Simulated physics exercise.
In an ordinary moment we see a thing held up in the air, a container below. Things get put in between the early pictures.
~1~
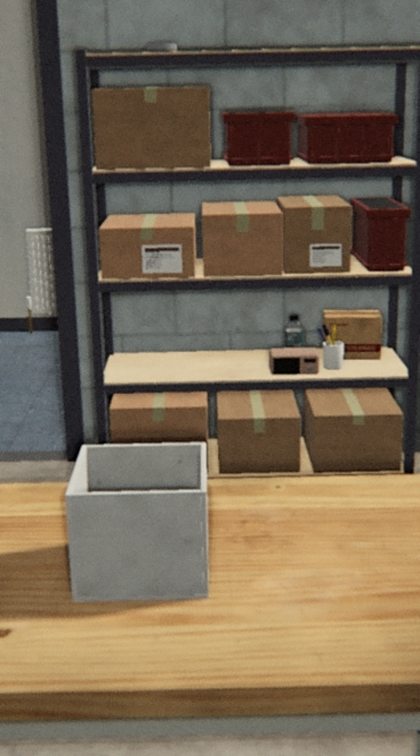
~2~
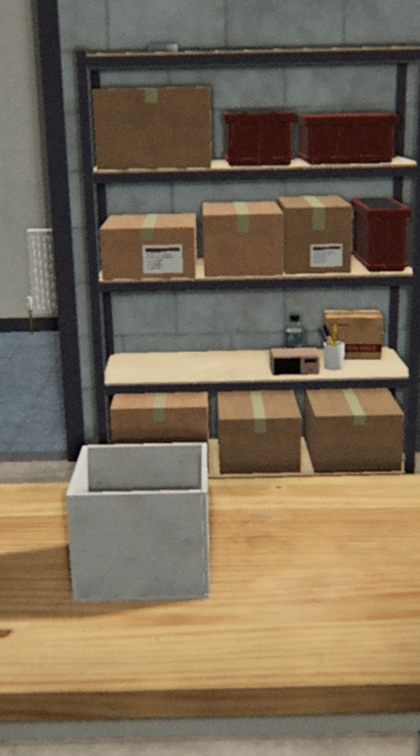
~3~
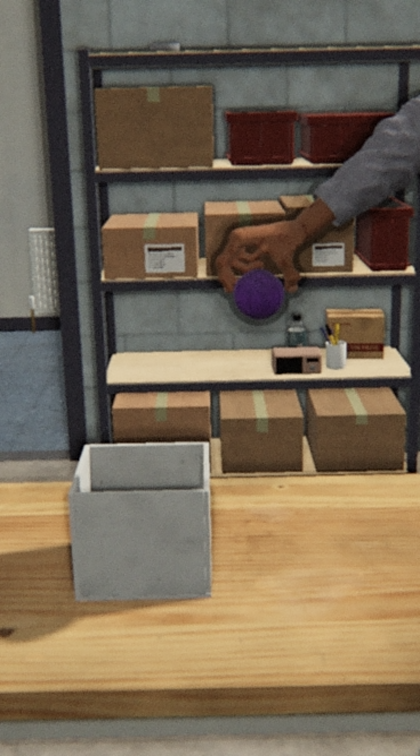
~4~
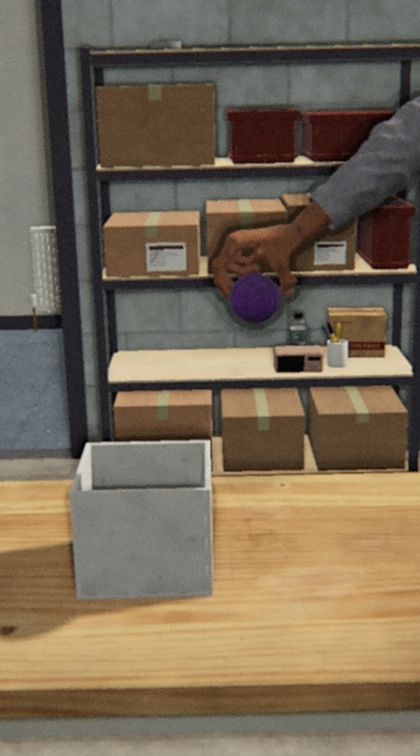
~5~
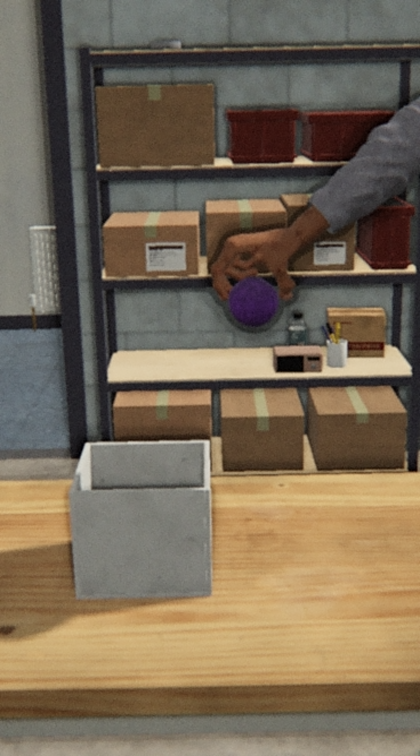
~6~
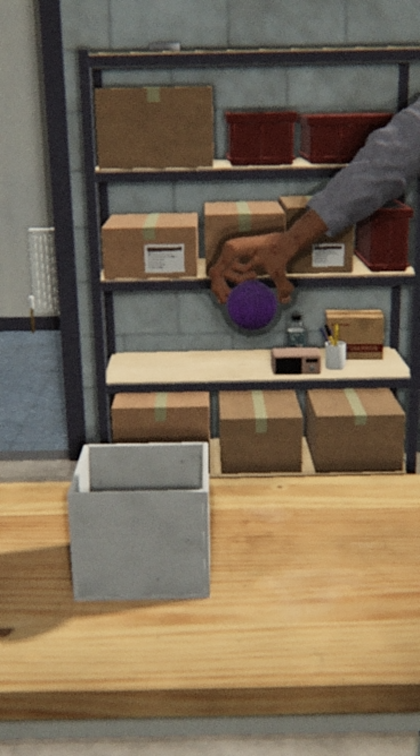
A grey open-topped crate sits toward the left on a pale wooden table, seen from the front and slightly above in a storage room with a block wall. Behind it, dark-framed shelves hold brown cardboard boxes, dark red bins and a few small items. The table is unattended at first, then a grey-sleeved arm appears from the right, its hand holding a round purple object in the air and shifting it only slightly, while the view barely wavers.
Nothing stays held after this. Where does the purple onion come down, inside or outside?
Observed: The purple onion misses the opening.
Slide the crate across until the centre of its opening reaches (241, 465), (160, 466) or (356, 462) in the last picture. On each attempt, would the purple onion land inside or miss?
For the three tries, it finishes in the opening, it finishes off target and it finishes off target.
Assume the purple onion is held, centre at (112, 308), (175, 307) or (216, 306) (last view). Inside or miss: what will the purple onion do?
The first time it gets in, the second time it gets in, the third time it drops outside.
Then, 0.18 s after the last picture, purple onion moved about its own width near (252, 366).
Then, 0.30 s after the last picture, purple onion falling near (253, 506).
At rest, the purple onion falls beside it, near (254, 544).
